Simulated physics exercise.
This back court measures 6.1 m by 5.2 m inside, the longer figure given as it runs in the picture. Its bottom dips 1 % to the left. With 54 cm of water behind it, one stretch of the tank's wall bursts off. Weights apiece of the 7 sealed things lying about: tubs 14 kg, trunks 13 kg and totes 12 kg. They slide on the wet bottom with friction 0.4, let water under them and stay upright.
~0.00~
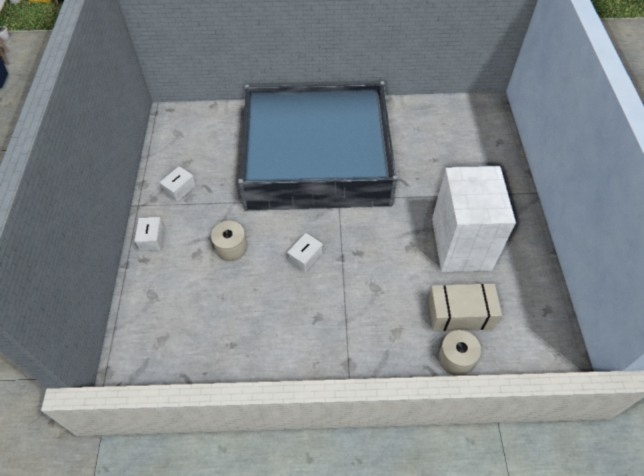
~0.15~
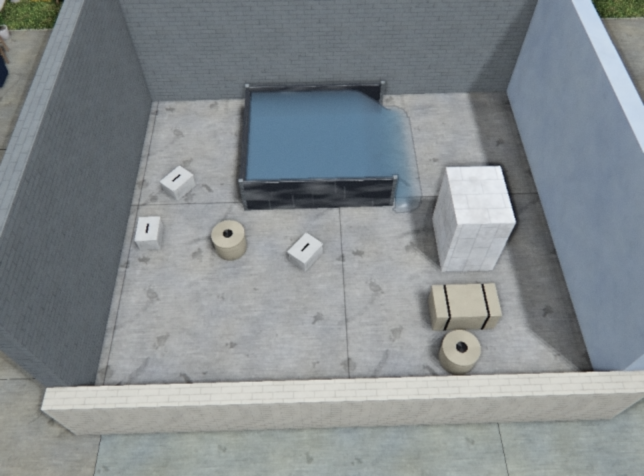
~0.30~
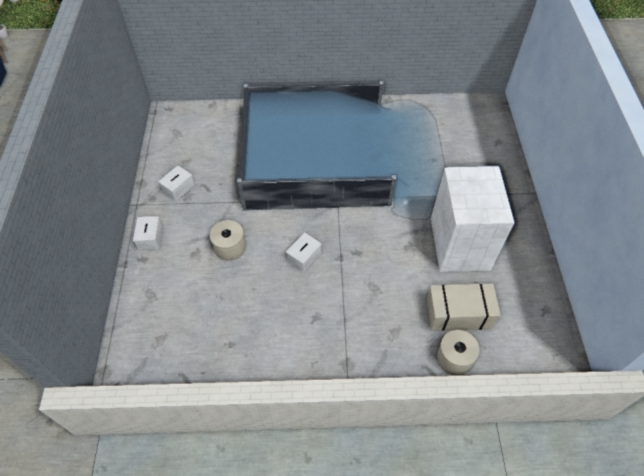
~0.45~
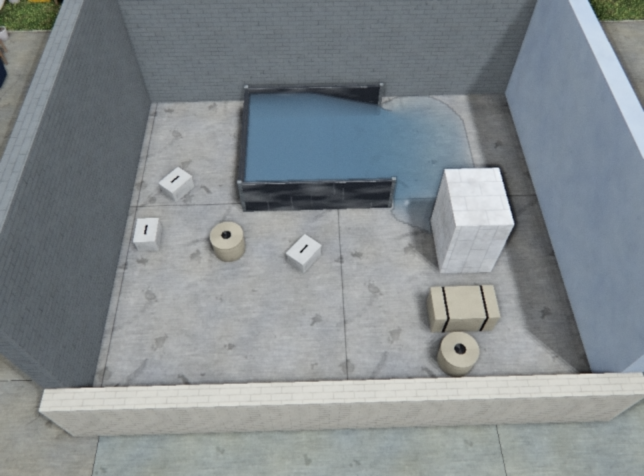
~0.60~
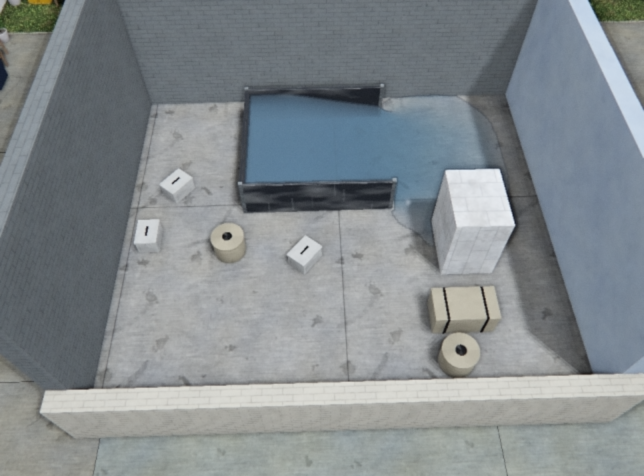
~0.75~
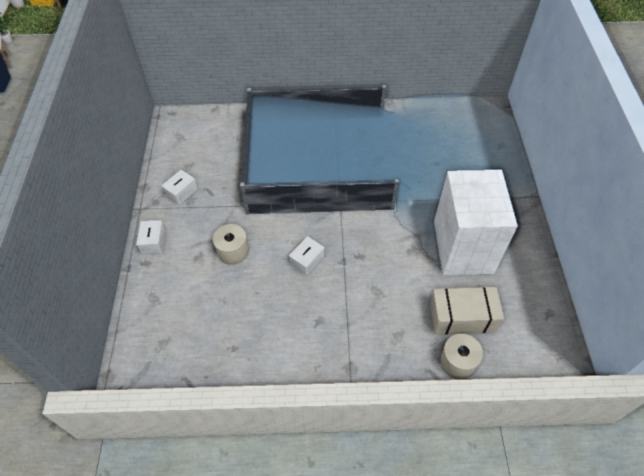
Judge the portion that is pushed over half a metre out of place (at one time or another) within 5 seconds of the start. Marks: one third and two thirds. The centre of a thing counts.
Share: Between one and two thirds.
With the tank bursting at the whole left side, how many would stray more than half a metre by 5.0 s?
In that case 3 of them.
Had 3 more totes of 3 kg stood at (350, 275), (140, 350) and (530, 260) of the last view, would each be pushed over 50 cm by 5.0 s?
In that order: Over, under, past it.
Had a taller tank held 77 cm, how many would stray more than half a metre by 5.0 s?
Then 3.
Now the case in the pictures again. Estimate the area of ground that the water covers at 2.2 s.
About 14 m2.
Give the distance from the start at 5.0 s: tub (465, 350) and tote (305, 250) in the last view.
In that order: 200 cm, 0 cm.
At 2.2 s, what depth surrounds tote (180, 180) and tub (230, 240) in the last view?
Roughly 0 and 0 cm.
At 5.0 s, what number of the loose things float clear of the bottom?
2 of them.
After 1.1 s 1 of 7 are over 50 cm from their spots; 0 afloat.
After 2.2 s 1 of 7 are over 50 cm from their spots; 0 afloat.
After 3.5 s 2 of 7 are over 50 cm from their spots; 1 afloat.
After 5.0 s 3 of 7 are over 50 cm from their spots, and 3 have been at some point; 2 afloat.
